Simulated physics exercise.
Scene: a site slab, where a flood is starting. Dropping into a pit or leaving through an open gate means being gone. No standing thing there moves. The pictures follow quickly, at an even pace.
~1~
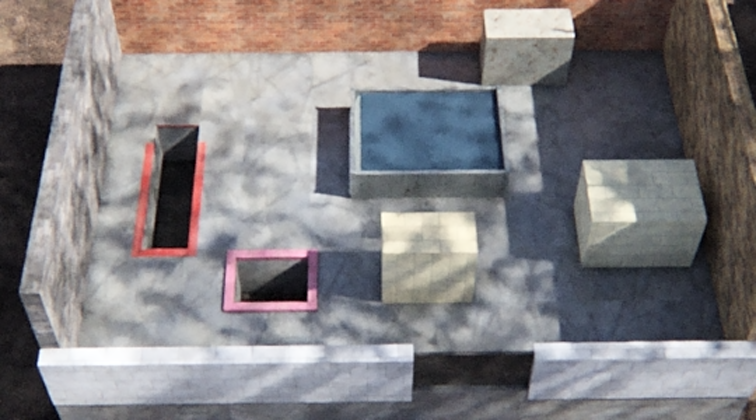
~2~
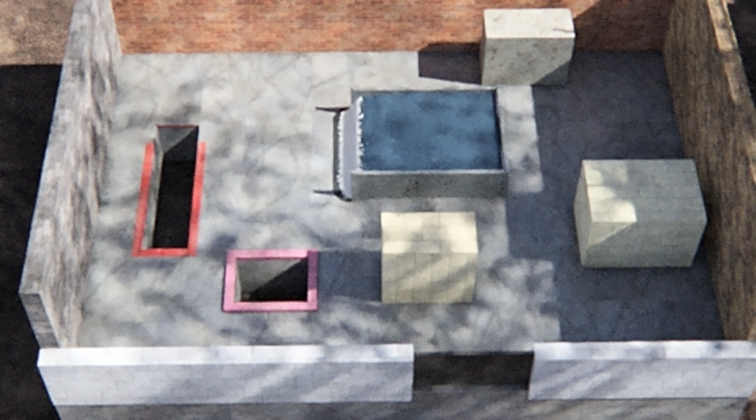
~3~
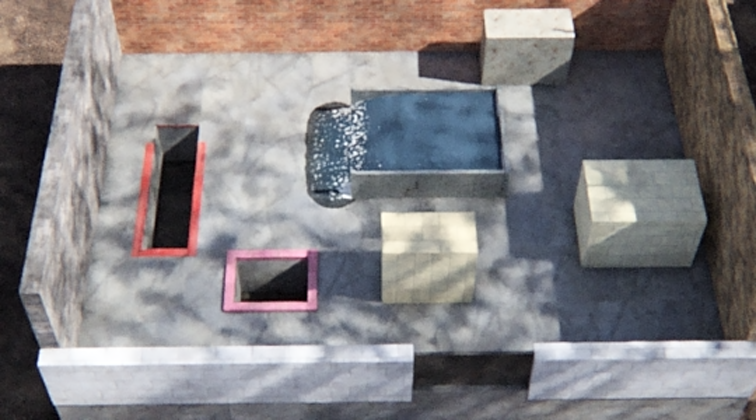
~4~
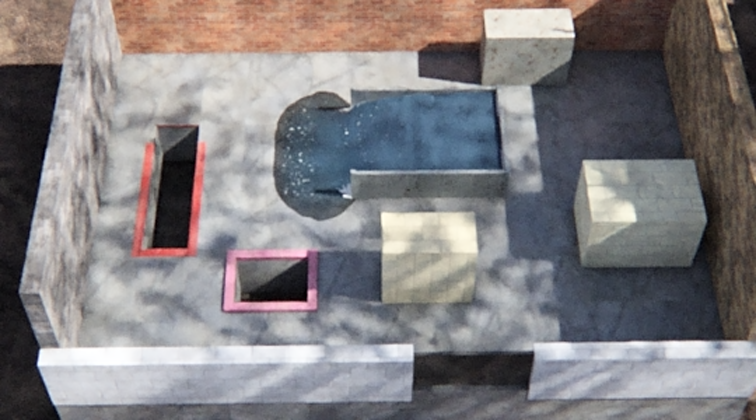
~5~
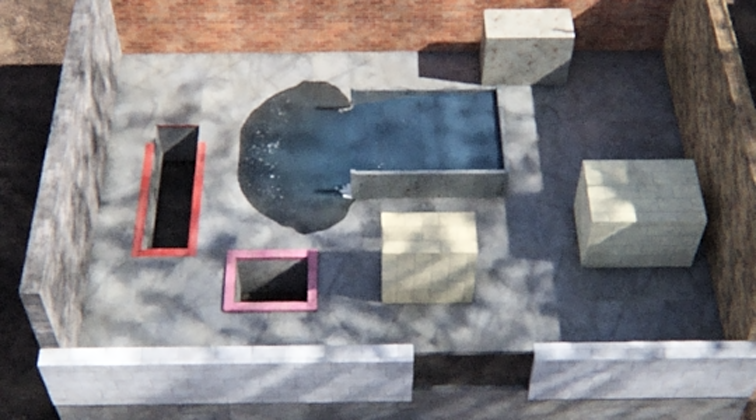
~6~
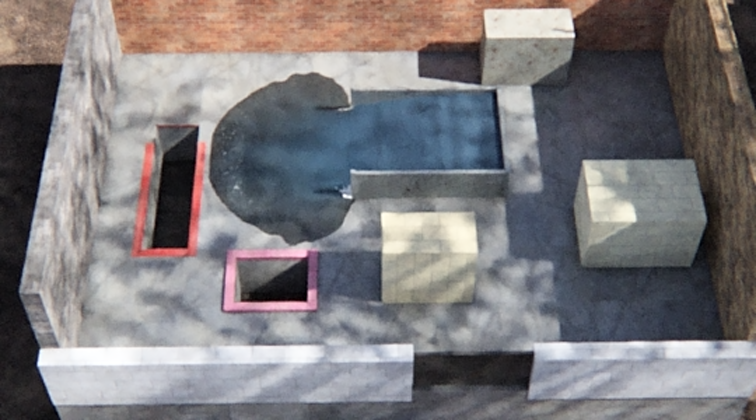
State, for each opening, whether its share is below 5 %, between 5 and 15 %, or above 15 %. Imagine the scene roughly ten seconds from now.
The gate's share is below 5 %. The pink pit's share is below 5 %. The red pit's share is above 15 %.
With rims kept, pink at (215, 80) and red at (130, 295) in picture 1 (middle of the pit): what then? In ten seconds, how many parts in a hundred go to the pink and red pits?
Pink gets 14 in a hundred; red gets 45 in a hundred.
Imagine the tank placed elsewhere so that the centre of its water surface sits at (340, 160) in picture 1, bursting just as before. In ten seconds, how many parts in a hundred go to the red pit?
I'd put the red pit at 80 % of the whole.
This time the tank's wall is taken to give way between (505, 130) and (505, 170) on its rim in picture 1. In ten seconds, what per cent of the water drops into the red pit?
Red: 0 %.
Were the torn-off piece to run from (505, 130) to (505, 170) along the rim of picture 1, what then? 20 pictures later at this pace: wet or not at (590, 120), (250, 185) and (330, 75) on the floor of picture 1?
The first would be drenched, the second still unwetted and the third still unwetted.
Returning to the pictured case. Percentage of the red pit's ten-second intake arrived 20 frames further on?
It would be roughly 55 percent of the ten-second total.
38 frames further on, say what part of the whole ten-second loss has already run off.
My reading is about 80 per cent.
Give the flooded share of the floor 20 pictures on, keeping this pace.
I'd say 30 per cent.
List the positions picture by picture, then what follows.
The tank at (428, 133) is whole and still, in the first frame.
Water pours out at (355, 146) and has run to (345, 112), in the second frame.
The front is at (333, 107), out from the gap at (355, 148), in the third frame.
The front is at (293, 110), out from the gap at (355, 149), in the fourth frame.
Water pours out at (355, 149) and has run to (249, 128), in the fifth frame.
Water pours out at (355, 149) and has run to (216, 178), in the sixth frame.
A moment on, water covers 20 % of the floor; the gate 0 %, the pink pit 0 %, the red pit 6 %.
Next, water covers 25 % of the floor; the gate 0 %, the pink pit 0 %, the red pit 18 %.
Then, water covers 30 % of the floor; the gate 0 %, the pink pit 1 %, the red pit 35 %.
Later, water covers 35 % of the floor; the gate 0 %, the pink pit 1 %, the red pit 54 %.
In the end, water covers 45 % of the floor; the gate 0 %, the pink pit 1 %, the red pit 66 %.
